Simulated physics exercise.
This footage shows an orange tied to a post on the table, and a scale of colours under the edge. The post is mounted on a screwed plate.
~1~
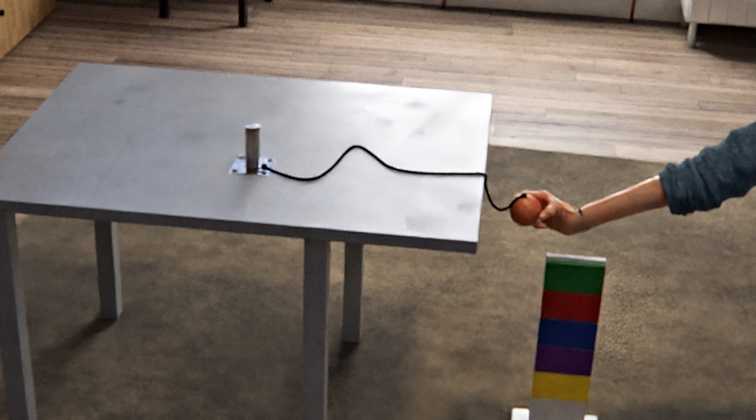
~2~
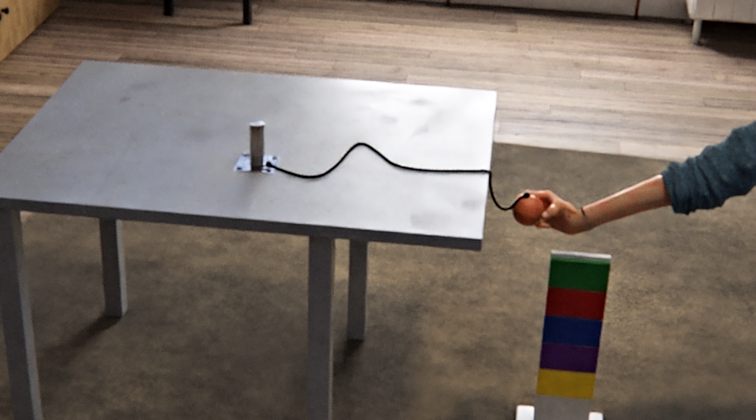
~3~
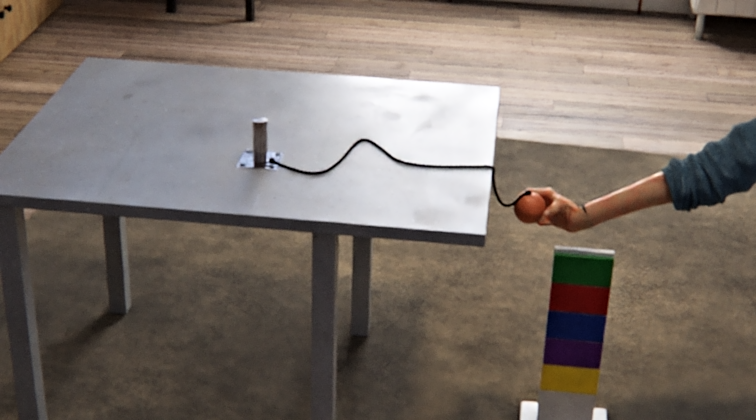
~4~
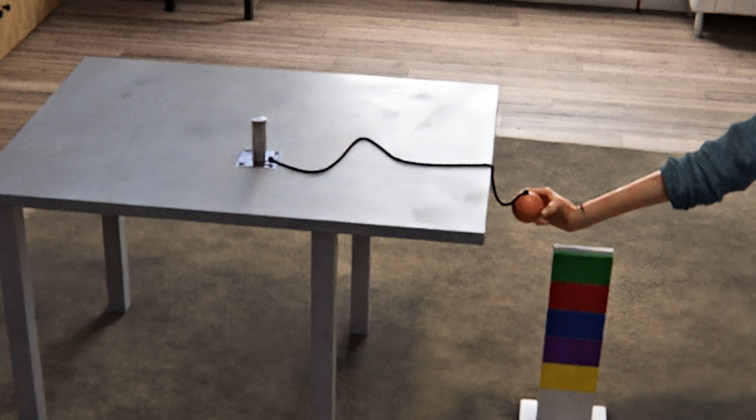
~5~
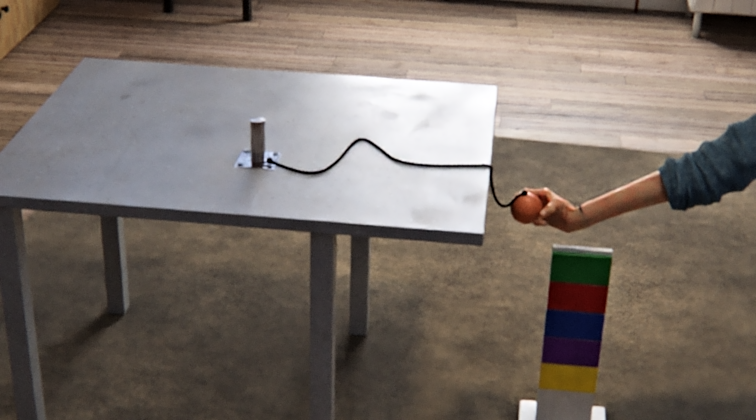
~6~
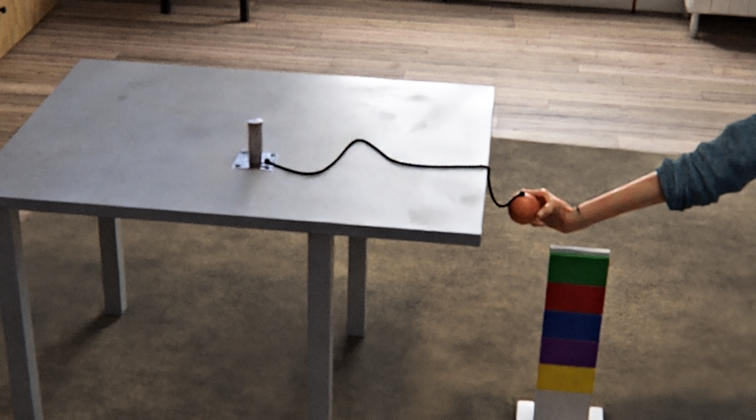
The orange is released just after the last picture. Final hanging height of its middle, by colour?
Blue band.
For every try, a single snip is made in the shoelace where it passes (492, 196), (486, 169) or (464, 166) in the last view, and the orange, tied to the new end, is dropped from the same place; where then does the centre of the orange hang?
Try 1: (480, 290); try 2: (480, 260); try 3: (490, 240).
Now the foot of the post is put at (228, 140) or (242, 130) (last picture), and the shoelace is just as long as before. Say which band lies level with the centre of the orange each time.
It comes out red the first time and red the second time.
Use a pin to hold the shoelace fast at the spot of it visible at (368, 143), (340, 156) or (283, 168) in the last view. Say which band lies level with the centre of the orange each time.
Green, then red, then blue.
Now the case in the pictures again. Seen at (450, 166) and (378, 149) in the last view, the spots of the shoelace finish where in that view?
Near (485, 225) and (448, 174).
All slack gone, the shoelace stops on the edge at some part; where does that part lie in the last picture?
About (401, 163).
Soon after, orange near (451, 308); level with blue.
After that, orange near (494, 344); level with blue.
In the end, orange near (479, 340); level with blue. Its centre hangs level with the blue band.
